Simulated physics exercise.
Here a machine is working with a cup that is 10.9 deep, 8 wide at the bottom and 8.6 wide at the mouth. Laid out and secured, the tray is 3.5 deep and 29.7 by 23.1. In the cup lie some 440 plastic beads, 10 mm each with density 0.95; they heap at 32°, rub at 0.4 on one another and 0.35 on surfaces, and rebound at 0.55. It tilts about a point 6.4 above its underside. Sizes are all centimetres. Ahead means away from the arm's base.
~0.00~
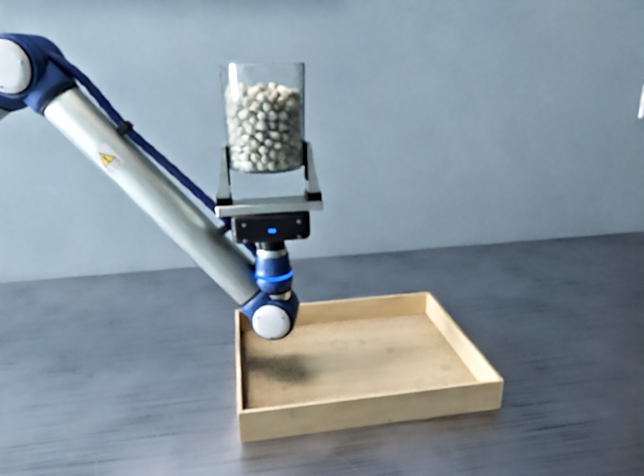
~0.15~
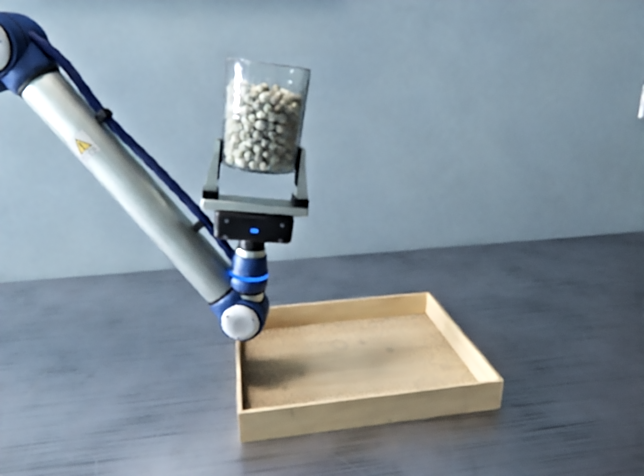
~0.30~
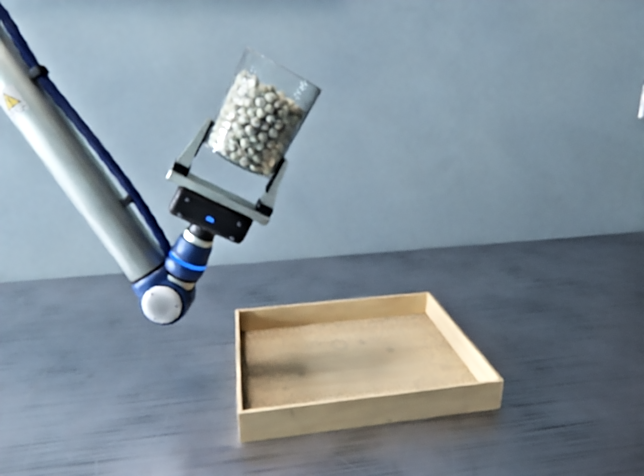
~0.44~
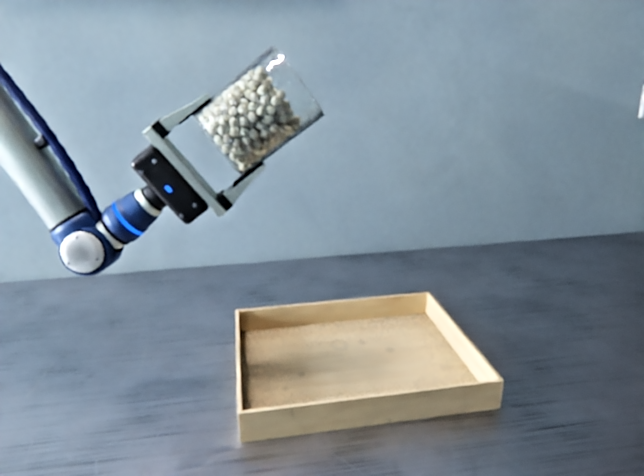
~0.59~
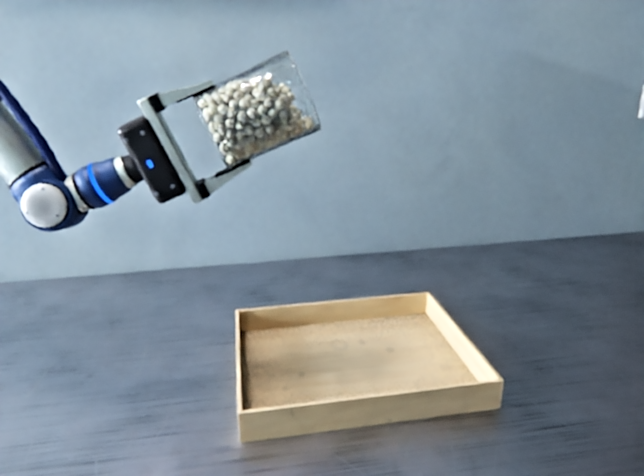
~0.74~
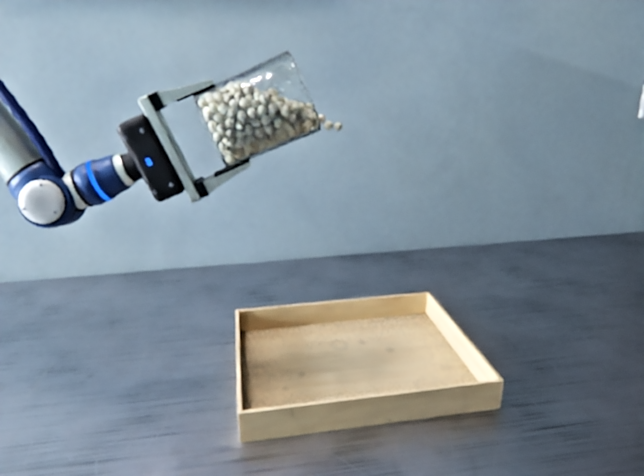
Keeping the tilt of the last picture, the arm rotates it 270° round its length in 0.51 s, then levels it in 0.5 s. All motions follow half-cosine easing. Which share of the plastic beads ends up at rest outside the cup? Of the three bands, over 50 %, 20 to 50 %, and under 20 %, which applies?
The band that applies is under 20 %.
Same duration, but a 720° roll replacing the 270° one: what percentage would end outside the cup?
Then about 5 per cent.
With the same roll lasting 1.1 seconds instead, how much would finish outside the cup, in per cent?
In that case around 10 percent.
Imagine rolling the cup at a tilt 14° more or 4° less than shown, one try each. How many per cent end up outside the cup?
Roughly 25 and 0 per cent.
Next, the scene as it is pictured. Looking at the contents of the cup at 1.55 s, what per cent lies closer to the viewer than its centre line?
45 in a hundred, more or less.
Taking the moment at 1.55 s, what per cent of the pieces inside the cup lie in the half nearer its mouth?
Mouth-half share: Approx. 35 in a hundred.
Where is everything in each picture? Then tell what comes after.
In the first frame, cup middle at (265, 118), upright; upper third of the load around (264, 104), from x 230 to 300, top at y 90; 442 in the cup.
In the second frame, cup middle at (264, 118), tipped 9°; upper third of the load around (262, 104), from x 230 to 300, top at y 85.
In the third frame, cup middle at (260, 117), tipped 30°; upper third of the load around (256, 104), from x 215 to 300, top at y 75.
In the fourth frame, cup middle at (258, 114), tipped 54°; upper third of the load around (253, 100), from x 205 to 295, top at y 75.
In the fifth frame, cup middle at (257, 113), tipped 68°; upper third of the load around (249, 100), from x 205 to 310, top at y 80.
In the sixth frame, cup middle at (256, 112), tipped 69°; upper third of the load around (243, 104), from x 205 to 340, top at y 85; 440 in the cup, 2 in flight or on a rim.
By 1.14 s, tipped 69°, highest piece 37 above the table; 432 in the cup, 10 in flight or on a rim.
By 1.55 s, tipped 24°, highest piece 37 above the table; 414 in the cup, 19 in the tray, 9 in flight or on a rim.
By 1.95 s, upright, highest piece 38 above the table; 414 in the cup, 26 in the tray, 2 on the table or floor.
By 2.65 s, upright, highest piece 38 above the table; 414 in the cup, 26 in the tray, 2 on the table or floor.
Final count, 414 in the cup, 26 in the tray, 2 on the table or floor. That is 6 % outside the cup.
